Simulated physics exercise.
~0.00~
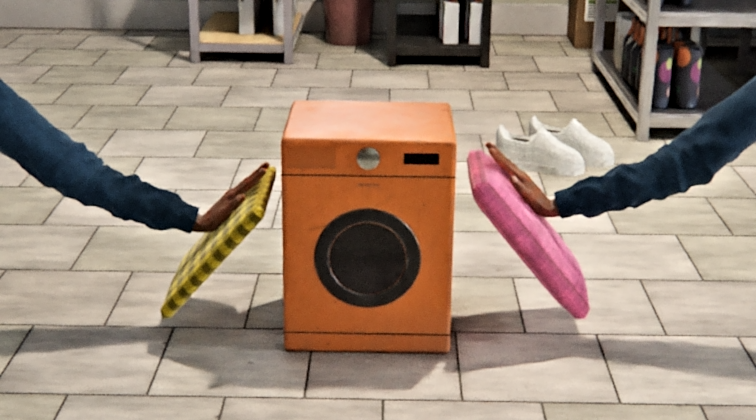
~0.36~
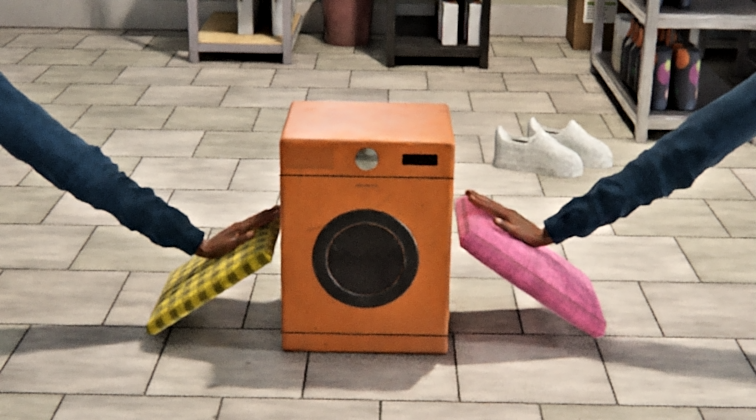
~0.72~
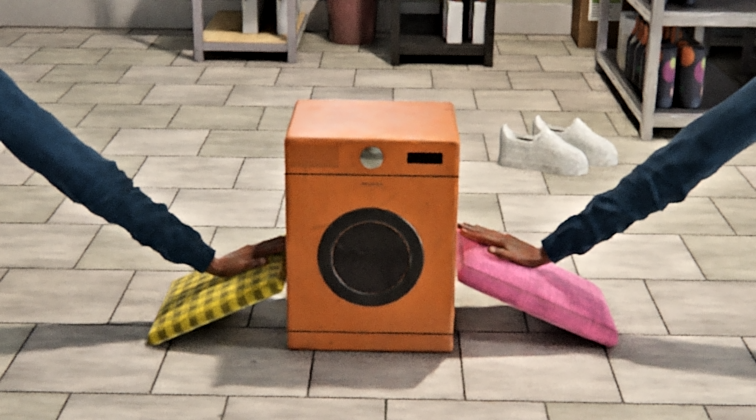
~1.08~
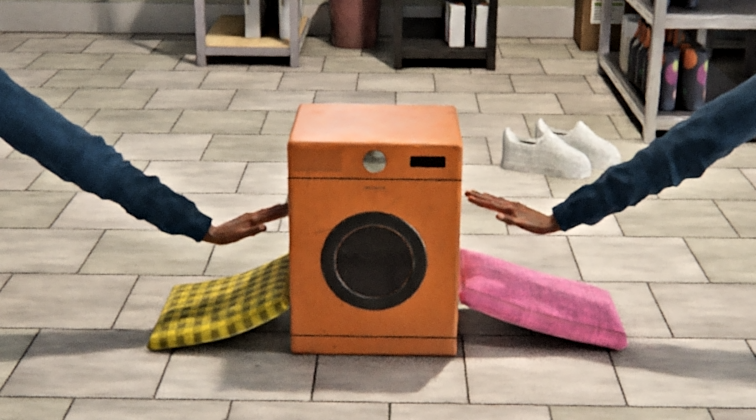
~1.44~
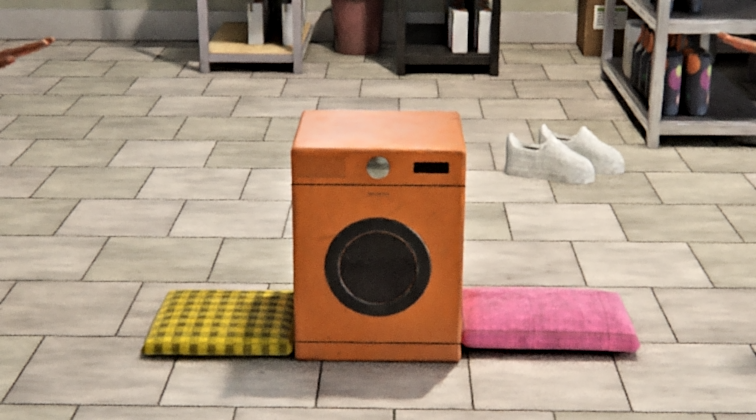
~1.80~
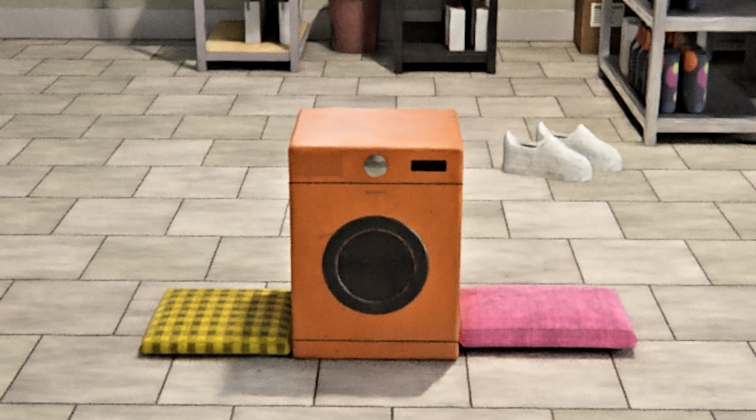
The video shows two hands holding a yellow checkered seat pad and a pink pillow at either side of an orange washing machine on a tiled floor. The cushions tilt steadily downward, the hands let go and withdraw, and both end up lying flat beside the machine.
